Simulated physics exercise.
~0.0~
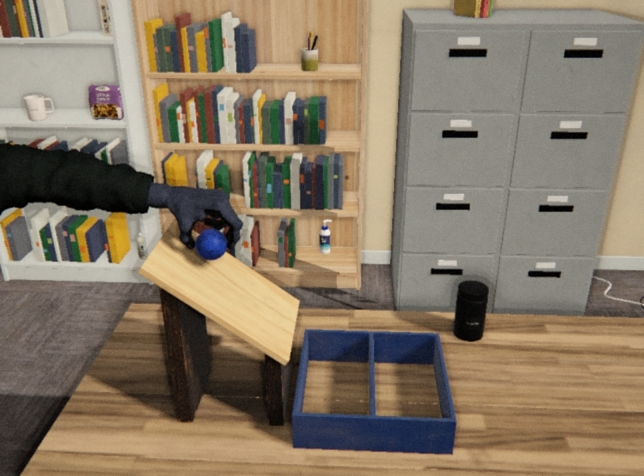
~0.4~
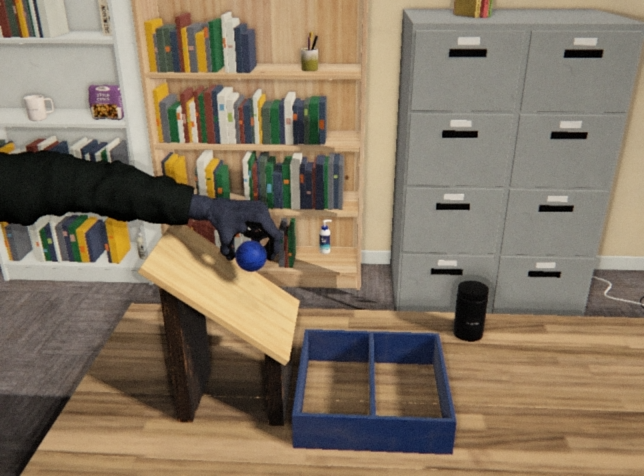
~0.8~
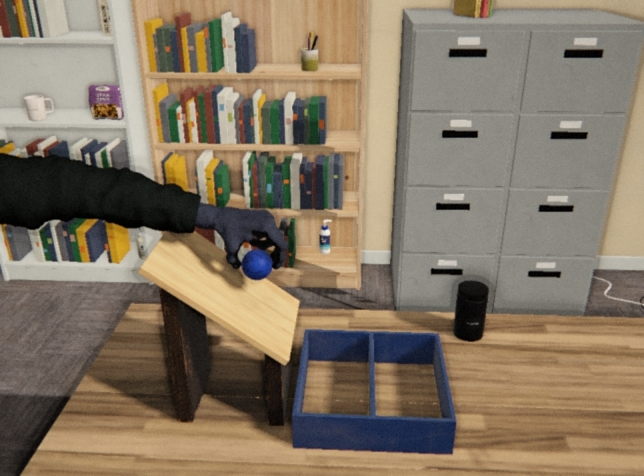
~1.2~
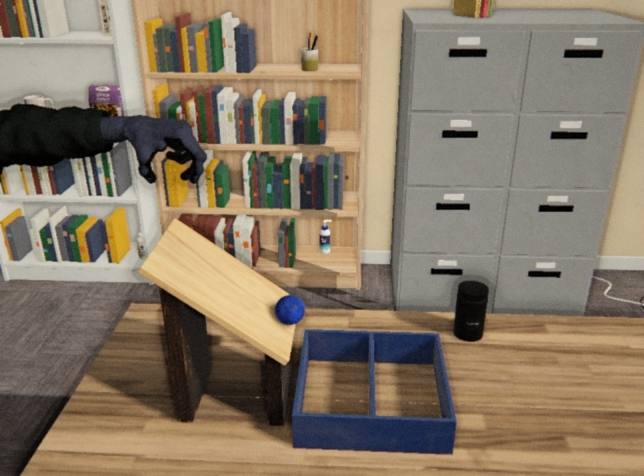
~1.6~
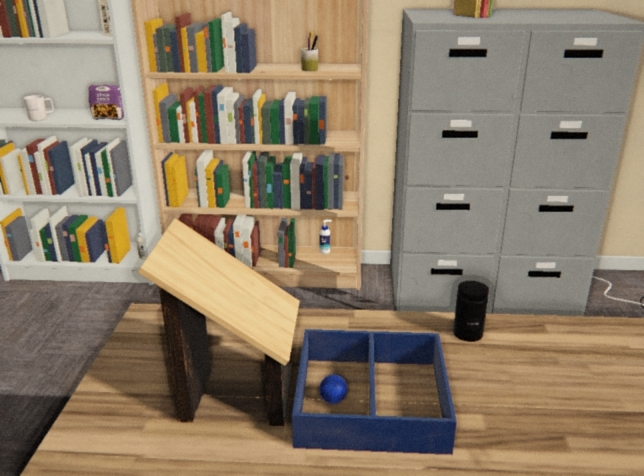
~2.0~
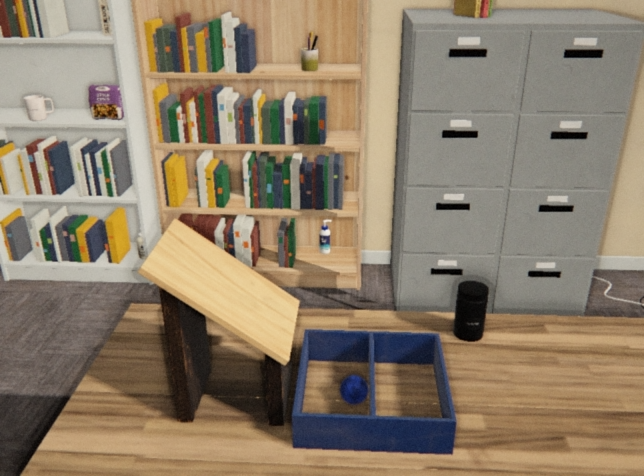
To begin with, a gloved hand holds a blue ball above the upper part of a sloping wooden board, with a two-bay blue tray at its lower end and a black jar standing behind on the table. The hand carries the ball to the right, then slightly lower along the slope. It lets go and draws back to the left as the ball travels down toward the board's lower edge. The ball drops into the nearer bay and shifts a little to the right. It ends up inside that bay, beside the divider, while the jar stays in place.
